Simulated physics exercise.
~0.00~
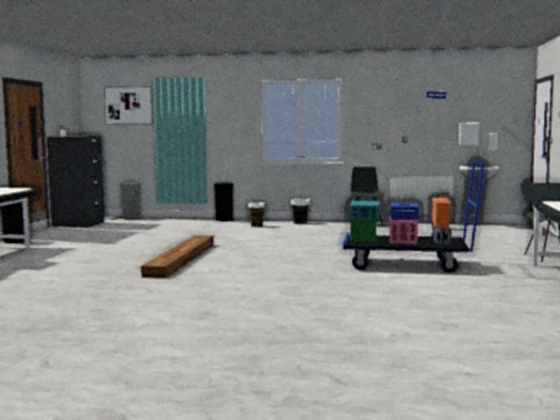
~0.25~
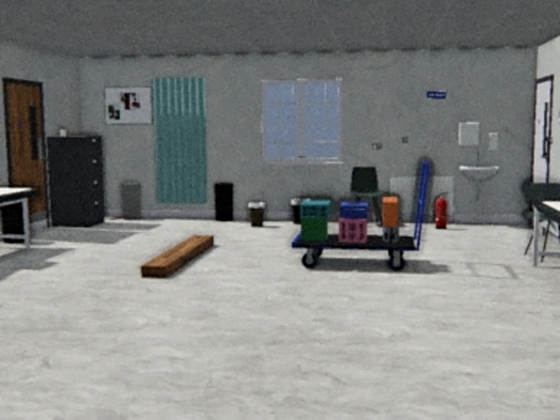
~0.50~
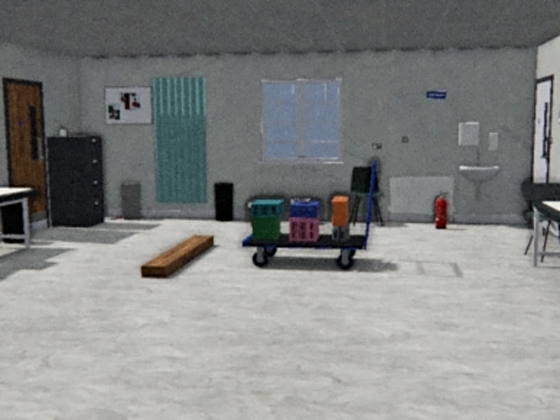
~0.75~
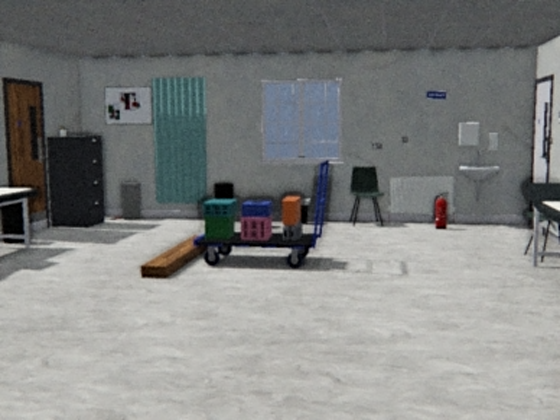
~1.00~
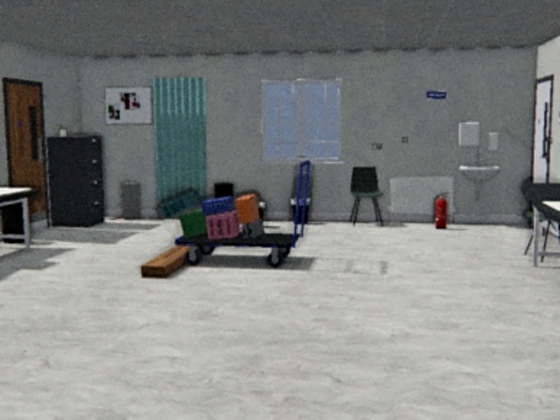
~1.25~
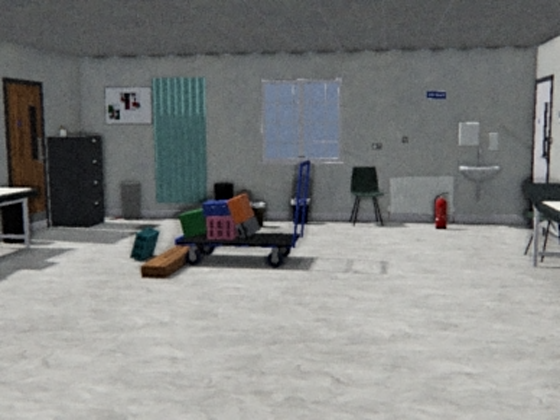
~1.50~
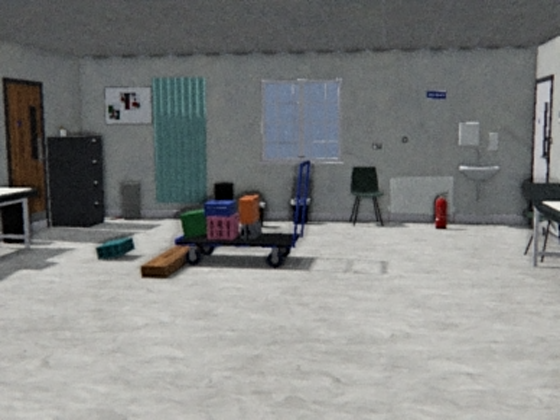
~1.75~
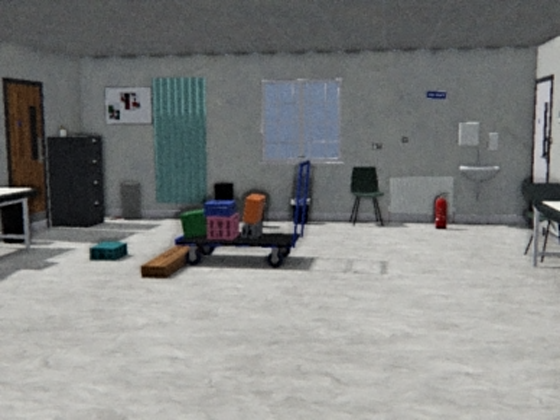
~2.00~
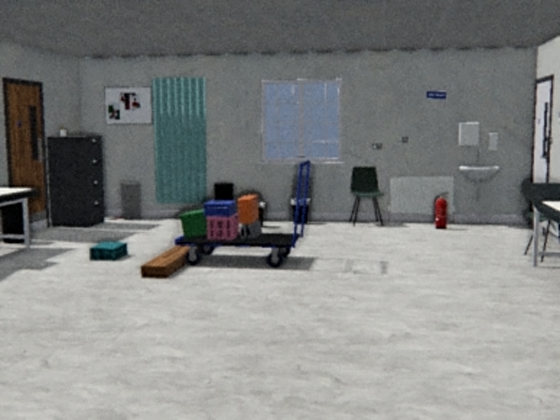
A blue cart loaded with colourful boxes rolled left across the room and stopped abruptly at a wooden beam, making its load lurch forward. The teal crate toppled off the front and landed upside down on the floor, while the others stayed aboard.
